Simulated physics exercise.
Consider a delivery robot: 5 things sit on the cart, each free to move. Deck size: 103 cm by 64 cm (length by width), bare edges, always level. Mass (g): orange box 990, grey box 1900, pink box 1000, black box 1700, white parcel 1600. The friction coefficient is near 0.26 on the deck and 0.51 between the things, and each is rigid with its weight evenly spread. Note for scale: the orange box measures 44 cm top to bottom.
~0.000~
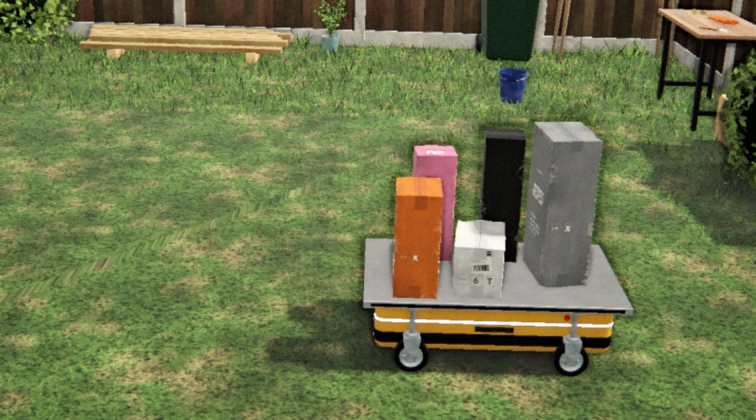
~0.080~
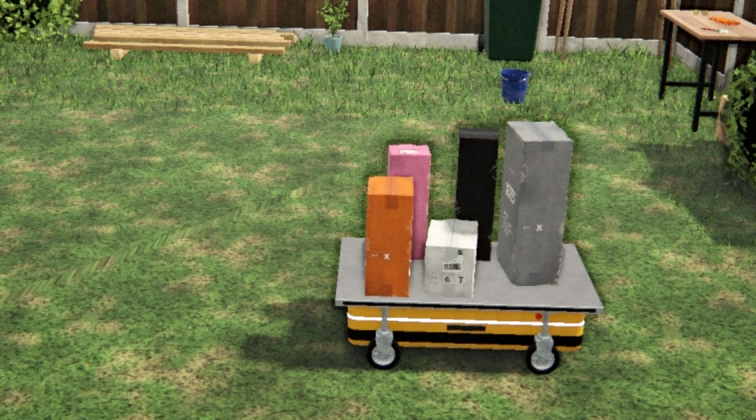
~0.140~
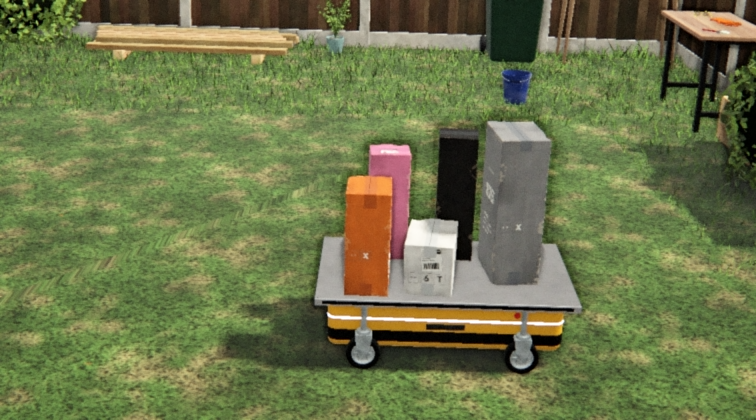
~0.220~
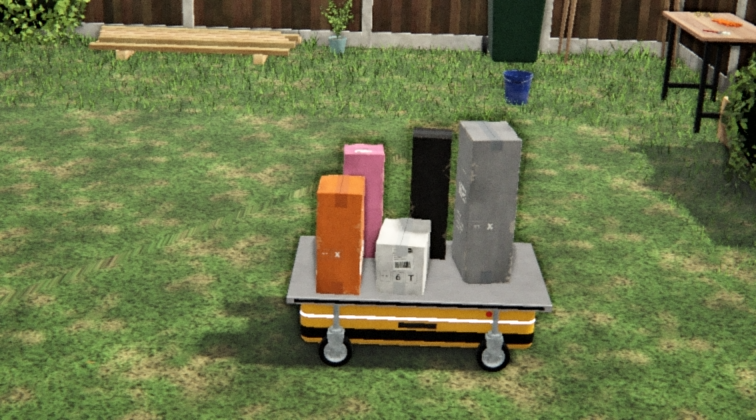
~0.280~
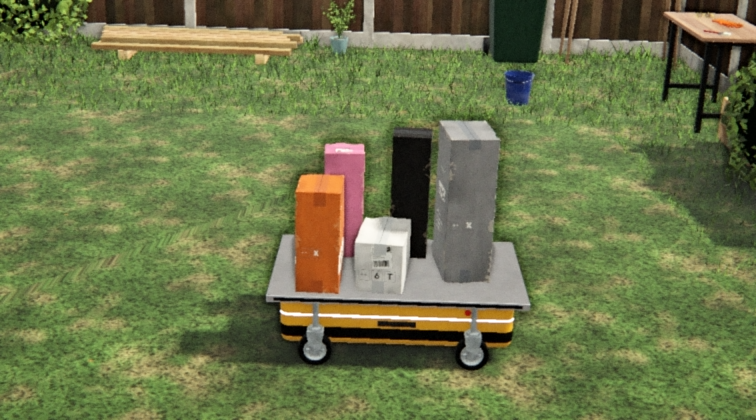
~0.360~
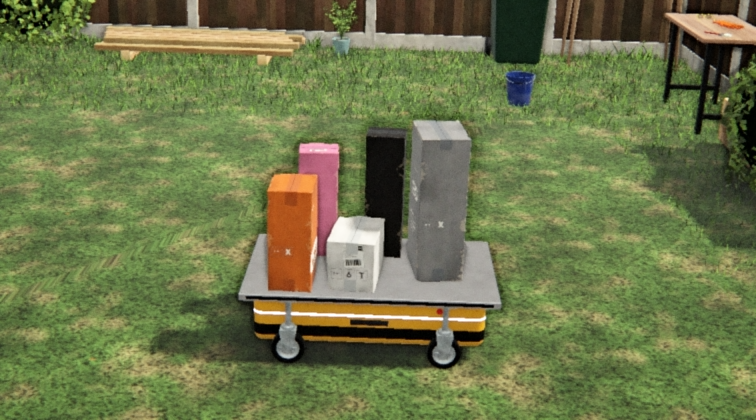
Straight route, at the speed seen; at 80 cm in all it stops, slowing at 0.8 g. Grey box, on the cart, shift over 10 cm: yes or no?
Yes.
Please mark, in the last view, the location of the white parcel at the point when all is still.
Near (196, 247).
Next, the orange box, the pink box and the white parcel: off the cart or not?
Orange box: Goes out of bounds; pink box: Goes out of bounds; white parcel: Stays in bounds.
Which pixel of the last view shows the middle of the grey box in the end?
Near (277, 195).
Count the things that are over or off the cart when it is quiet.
That makes 2.
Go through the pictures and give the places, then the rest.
Cart 0 cm along; grey box (560, 204); orange box (417, 237), in the first picture.
Cart 11 cm along; black box (475, 195); white parcel (451, 257), in the second picture.
Cart 20 cm along; orange box (368, 236); pink box (388, 202), in the third picture.
Cart 31 cm along; black box (430, 194); white parcel (404, 255), in the fourth picture.
Cart 39 cm along; orange box (320, 233); pink box (344, 200), in the fifth picture.
Cart 50 cm along; grey box (437, 201); black box (385, 193), in the sixth picture.
After 0.86 s, cart 92 cm along, stopped; grey box moved 18 cm near (298, 195); orange box moved 17 cm; pink box moved 17 cm.
After 1.16 s, cart 92 cm along, stopped; orange box now off the cart; grey box moved 27 cm near (276, 195); pink box 7° off upright.
In the end (2.6 s), off the cart, orange box and pink box; not toppled but over 10 cm from the start, grey box, black box and white parcel. In the last view, grey box near (277, 195).
